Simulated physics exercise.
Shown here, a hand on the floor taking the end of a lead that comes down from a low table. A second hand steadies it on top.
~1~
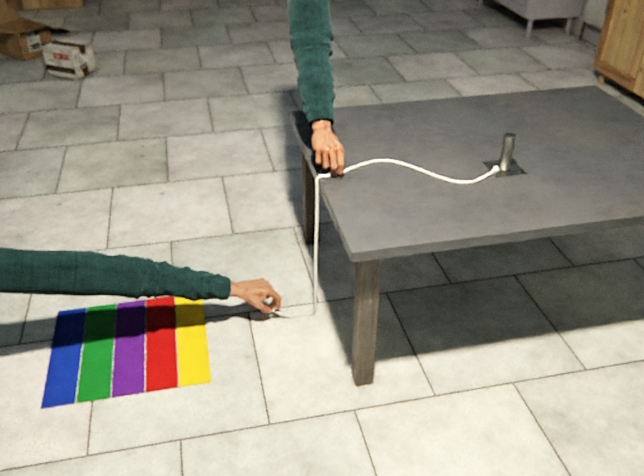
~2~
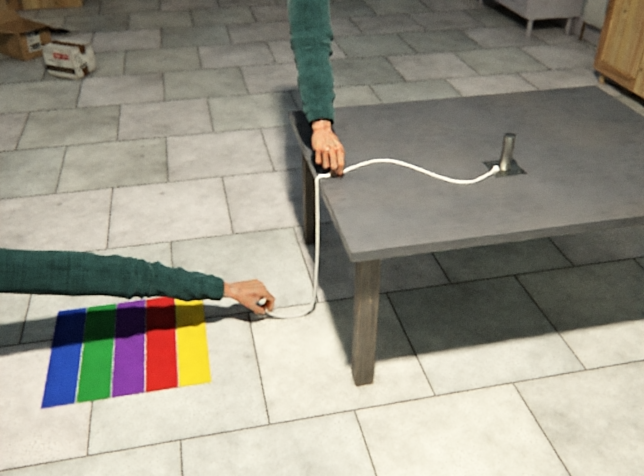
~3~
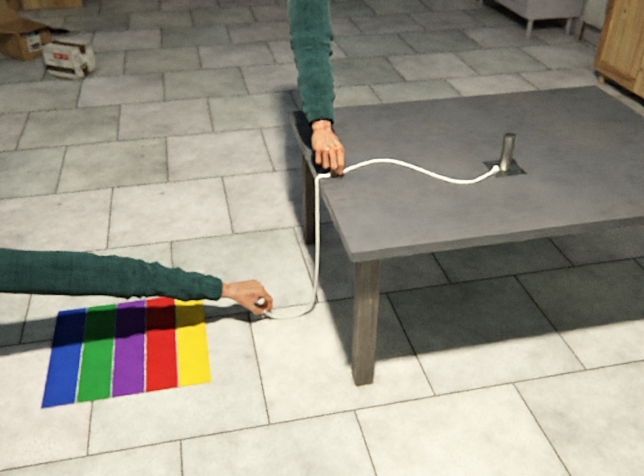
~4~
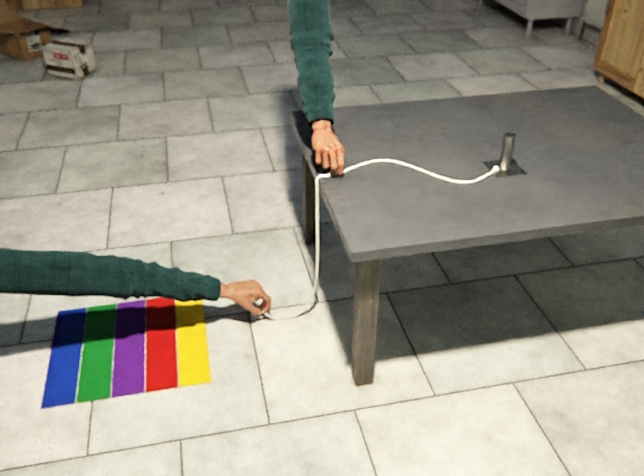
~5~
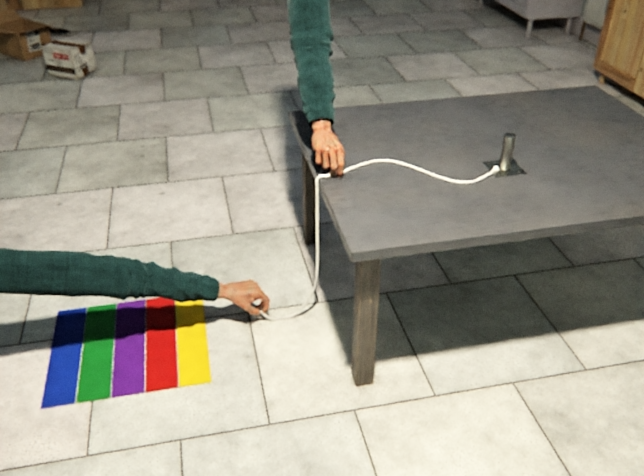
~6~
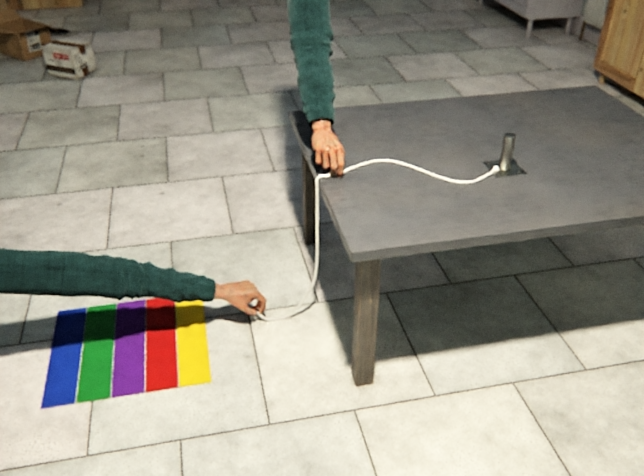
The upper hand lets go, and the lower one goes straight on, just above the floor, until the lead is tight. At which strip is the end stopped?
The purple one.
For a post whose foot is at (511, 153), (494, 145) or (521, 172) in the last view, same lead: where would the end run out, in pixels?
The places are (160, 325), (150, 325) and (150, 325).
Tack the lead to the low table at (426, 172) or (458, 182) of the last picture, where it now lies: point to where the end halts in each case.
The places are (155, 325) and (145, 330).
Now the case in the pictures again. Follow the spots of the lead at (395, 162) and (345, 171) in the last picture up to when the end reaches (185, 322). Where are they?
Near (372, 173) and (317, 184).
Soon after, end near (185, 322); over yellow.
Then, end near (153, 327); over red.
At full stretch, end near (133, 329); over purple. It halts on the purple strip.
